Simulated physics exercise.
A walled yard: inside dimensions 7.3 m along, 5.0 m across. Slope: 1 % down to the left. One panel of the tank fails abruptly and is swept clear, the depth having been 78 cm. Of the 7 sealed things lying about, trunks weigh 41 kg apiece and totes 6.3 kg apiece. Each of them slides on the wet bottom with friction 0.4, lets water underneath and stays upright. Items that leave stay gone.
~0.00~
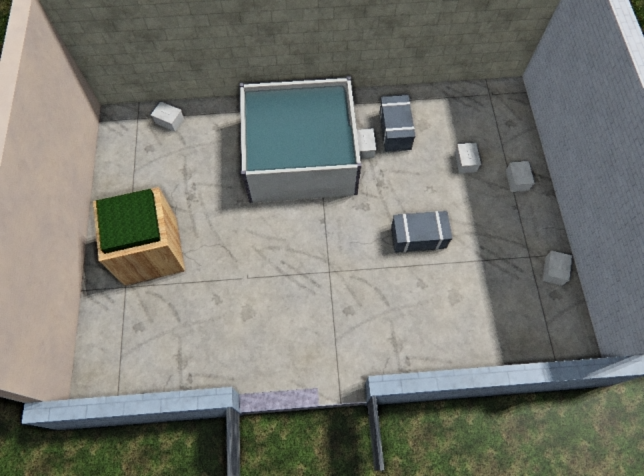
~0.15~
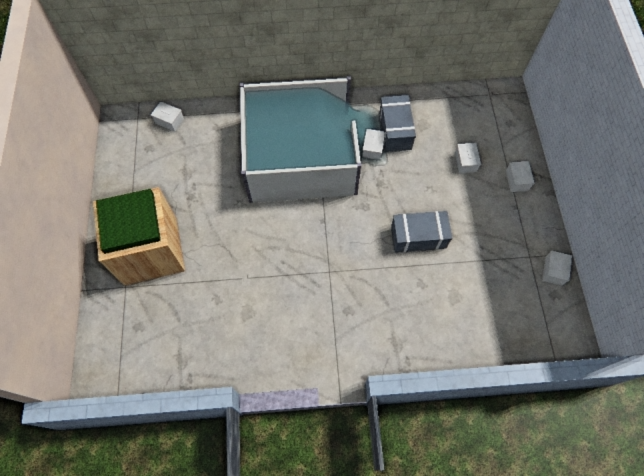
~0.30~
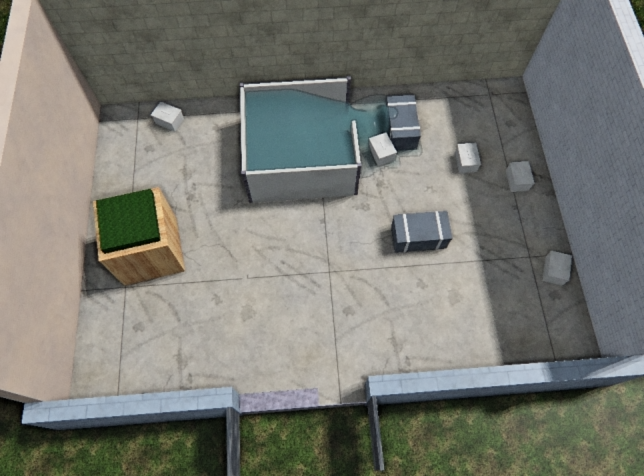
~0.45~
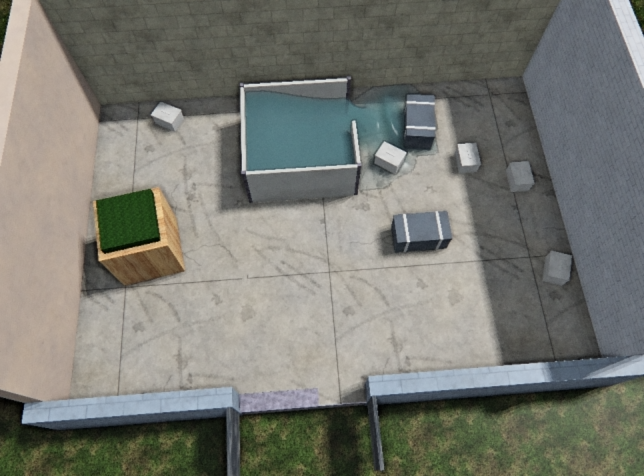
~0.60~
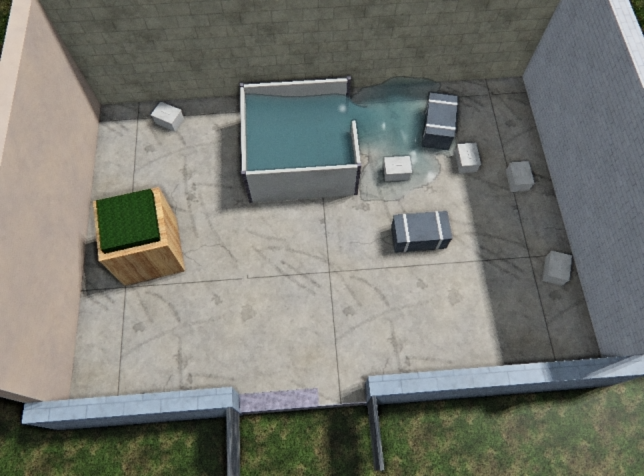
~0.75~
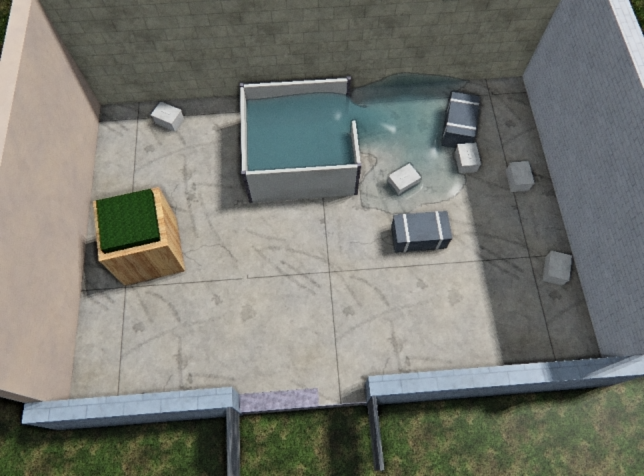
In a walled yard, water pouring from an opened tank side, pushing a pale block and a dark trunk rightward across concrete.
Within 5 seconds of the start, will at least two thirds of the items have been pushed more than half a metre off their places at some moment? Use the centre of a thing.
I reckon it gets to two thirds or beyond.
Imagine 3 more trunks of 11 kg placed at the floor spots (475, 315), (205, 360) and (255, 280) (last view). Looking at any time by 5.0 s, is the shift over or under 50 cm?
Note, in sequence: Over threshold; under threshold; under threshold.
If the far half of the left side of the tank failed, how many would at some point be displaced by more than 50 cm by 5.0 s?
The answer then is 1.
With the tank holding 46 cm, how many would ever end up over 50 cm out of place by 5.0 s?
Then 5 of them.
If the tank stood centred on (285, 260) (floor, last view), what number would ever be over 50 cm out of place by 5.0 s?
The count would be 5.
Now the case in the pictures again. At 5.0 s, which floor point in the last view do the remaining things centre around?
I'd say about (362, 270) in the last view.
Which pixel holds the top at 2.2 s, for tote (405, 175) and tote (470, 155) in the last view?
Approx. (418, 201); approx. (550, 199).
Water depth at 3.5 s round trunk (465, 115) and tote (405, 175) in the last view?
First about 9 cm, second about 1 cm.
After 1.1 s 2 of 7 are over 50 cm from their spots; 0 afloat.
After 2.2 s 4 of 7 are over 50 cm from their spots; 3 afloat.
After 3.5 s 5 of 7 are over 50 cm from their spots; 3 afloat.
After 5.0 s 5 of 7 are over 50 cm from their spots, and 5 have been at some point; 2 afloat.
